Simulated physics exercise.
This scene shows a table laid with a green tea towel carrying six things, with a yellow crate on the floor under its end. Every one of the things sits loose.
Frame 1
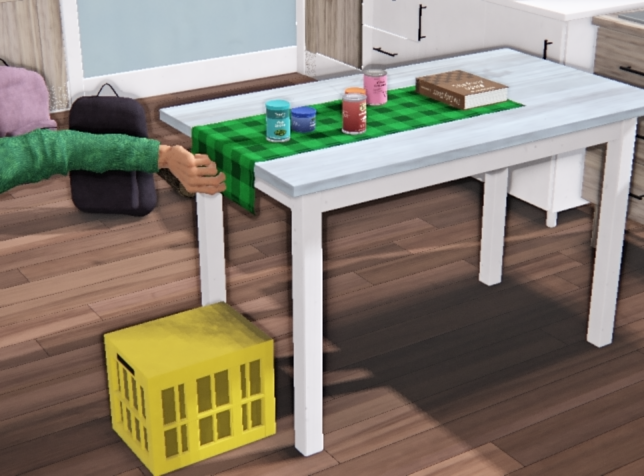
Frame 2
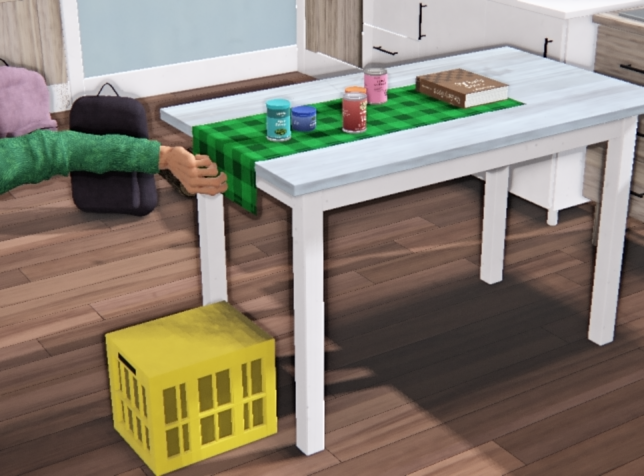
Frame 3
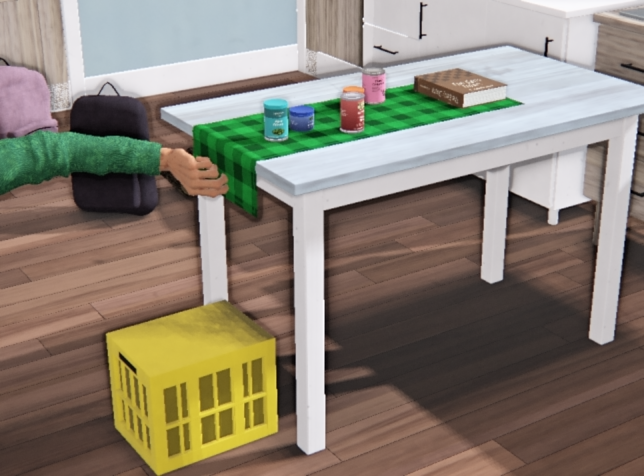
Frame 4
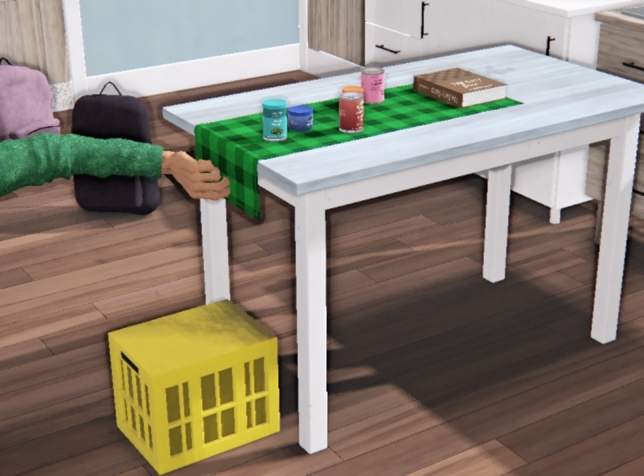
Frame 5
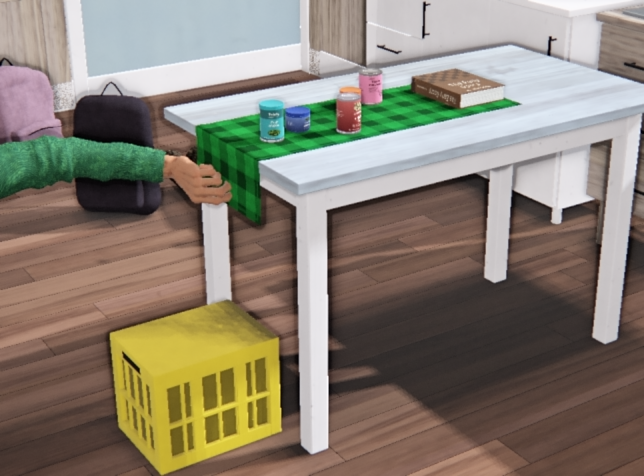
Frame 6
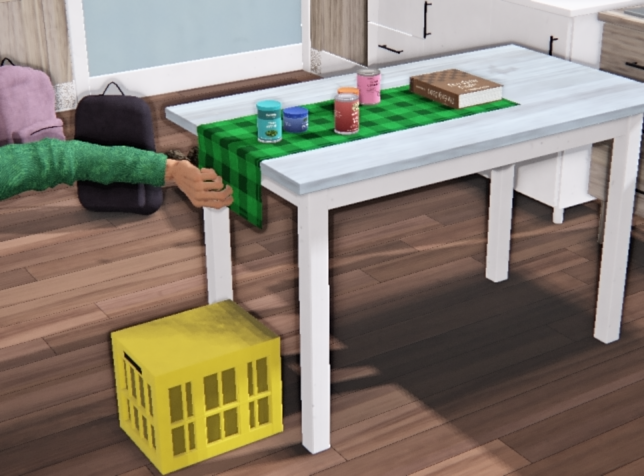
At a pale table, a hand slowly draws a green checked cloth slightly downward over the end.
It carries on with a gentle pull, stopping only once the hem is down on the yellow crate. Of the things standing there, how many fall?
By the end, three will have gone over.
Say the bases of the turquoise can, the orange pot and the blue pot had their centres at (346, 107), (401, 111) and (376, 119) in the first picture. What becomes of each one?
Note: Turquoise can kept on top; orange pot kept on top; blue pot kept on top.
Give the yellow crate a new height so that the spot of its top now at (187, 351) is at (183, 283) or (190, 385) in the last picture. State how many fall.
Counts: 1, 4.
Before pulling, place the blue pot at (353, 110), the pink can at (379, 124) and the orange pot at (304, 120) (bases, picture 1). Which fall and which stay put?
So the blue pot stays aboard, the pink can stays aboard, and the orange pot leaves the top.
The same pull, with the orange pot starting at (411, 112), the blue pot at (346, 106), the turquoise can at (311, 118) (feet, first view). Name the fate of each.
You'd see the orange pot hang on, the blue pot hang on and the turquoise can go down.
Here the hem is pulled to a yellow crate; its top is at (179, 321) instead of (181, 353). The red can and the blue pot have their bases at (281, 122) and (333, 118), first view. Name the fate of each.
Red can is gone, blue pot stays.
Soon after, hem near (230, 270); turquoise can gone.
Then, hem on the crate; turquoise can, blue pot and red can gone.
At rest, hem on the crate; turquoise can, blue pot and red can gone. Over the edge go three.
